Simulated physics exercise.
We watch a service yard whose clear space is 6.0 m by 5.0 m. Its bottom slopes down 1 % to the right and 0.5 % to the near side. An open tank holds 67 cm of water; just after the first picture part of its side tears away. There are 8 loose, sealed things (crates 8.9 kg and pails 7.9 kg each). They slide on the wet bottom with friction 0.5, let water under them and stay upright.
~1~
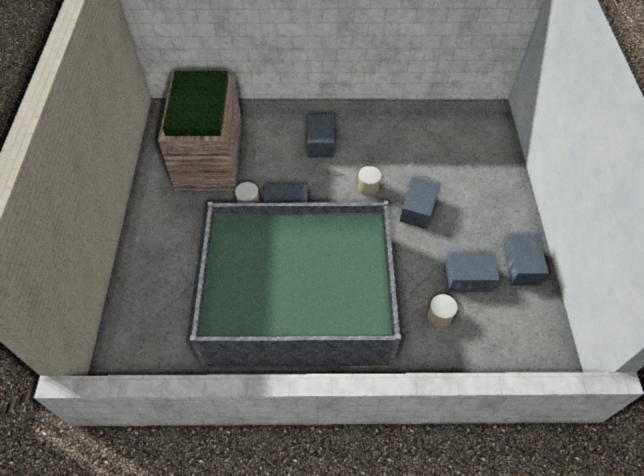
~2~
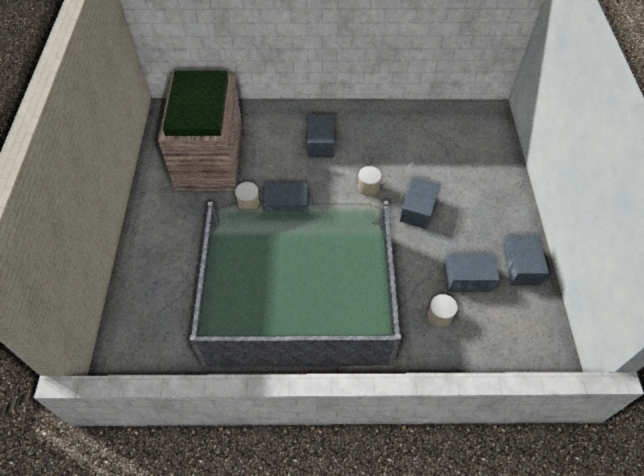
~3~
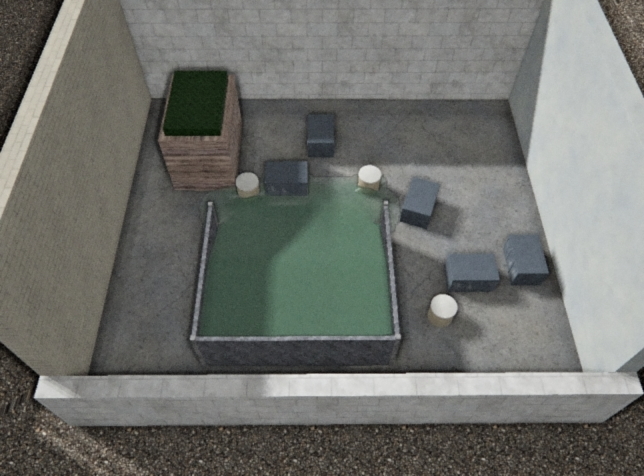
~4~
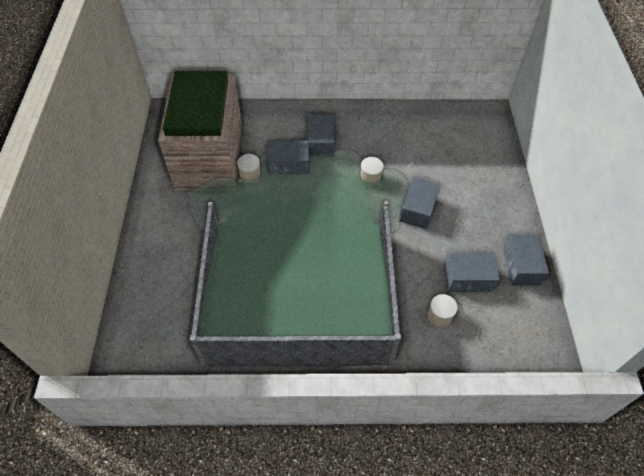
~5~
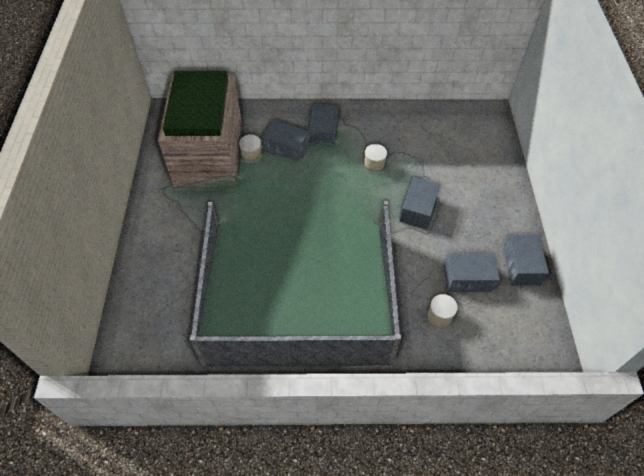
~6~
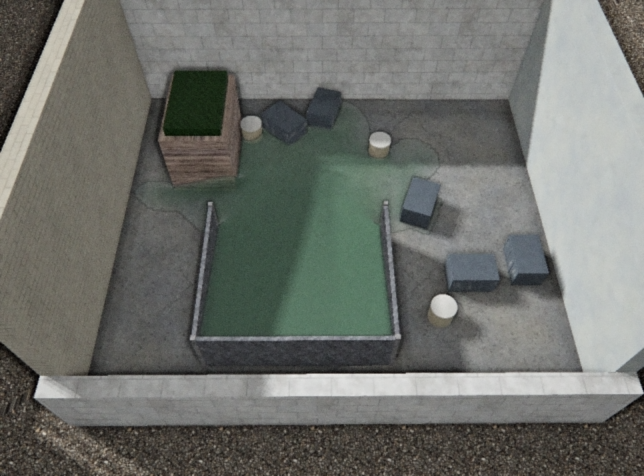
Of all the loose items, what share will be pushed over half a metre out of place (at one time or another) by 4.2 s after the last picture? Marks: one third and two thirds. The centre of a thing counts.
That comes to two thirds or more.
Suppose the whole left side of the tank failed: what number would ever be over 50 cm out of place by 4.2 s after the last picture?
Then 6.
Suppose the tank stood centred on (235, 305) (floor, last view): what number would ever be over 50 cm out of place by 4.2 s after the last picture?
In that case 6 of them.
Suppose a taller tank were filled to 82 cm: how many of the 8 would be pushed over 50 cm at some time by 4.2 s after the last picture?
In that case 7 of them.
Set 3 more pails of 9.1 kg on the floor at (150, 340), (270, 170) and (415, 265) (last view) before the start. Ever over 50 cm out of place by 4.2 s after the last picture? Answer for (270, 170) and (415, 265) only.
In that order: Over, less.
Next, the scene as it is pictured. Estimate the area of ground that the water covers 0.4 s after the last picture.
Roughly 13 m2.
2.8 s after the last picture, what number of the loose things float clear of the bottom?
I count 3.
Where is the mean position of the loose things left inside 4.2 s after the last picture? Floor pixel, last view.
Near (389, 304).
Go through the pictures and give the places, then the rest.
In the first frame, a crate at (285, 196) rests on the ground; a pail at (246, 191), on the bottom; 4.0 m2 under water; 0 of 8 have shifted.
In the second frame, a crate at (285, 194), on the bottom, 3 cm from its start; a pail at (246, 191), on the bottom; 5.1 m2 under water; 0 of 8 have shifted.
In the third frame, a crate at (286, 172) rests on the ground, 39 cm from its start; a pail at (247, 181) rests on the ground, 18 cm from its start; water covers 6.4 m2; 2 of 8 have shifted.
In the fourth frame, a crate at (288, 151) rests on the ground, 81 cm from its start; a pail at (248, 162) rests on the ground, 53 cm from its start; water covers 7.7 m2; 3 of 8 have shifted.
In the fifth frame, a crate at (285, 134) rests on the ground, 114 cm from its start; a pail at (250, 143), on the bottom, 92 cm from its start; 8.9 m2 under water; 4 of 8 have shifted.
In the sixth frame, a crate at (284, 117) rests on the ground, 151 cm from its start; a pail at (251, 123) rests on the ground, 132 cm from its start; water covers 10.6 m2; 4 of 8 have shifted.
Then, 0.4 s after the last picture 4 of 8 are over 50 cm from their spots; 2 afloat.
Then, 1.5 s after the last picture 4 of 8 are over 50 cm from their spots; 3 afloat.
Then, 2.8 s after the last picture 5 of 8 are over 50 cm from their spots; 3 afloat.
Then, 4.2 s after the last picture 6 of 8 are over 50 cm from their spots, and 6 have been at some point; 5 afloat.
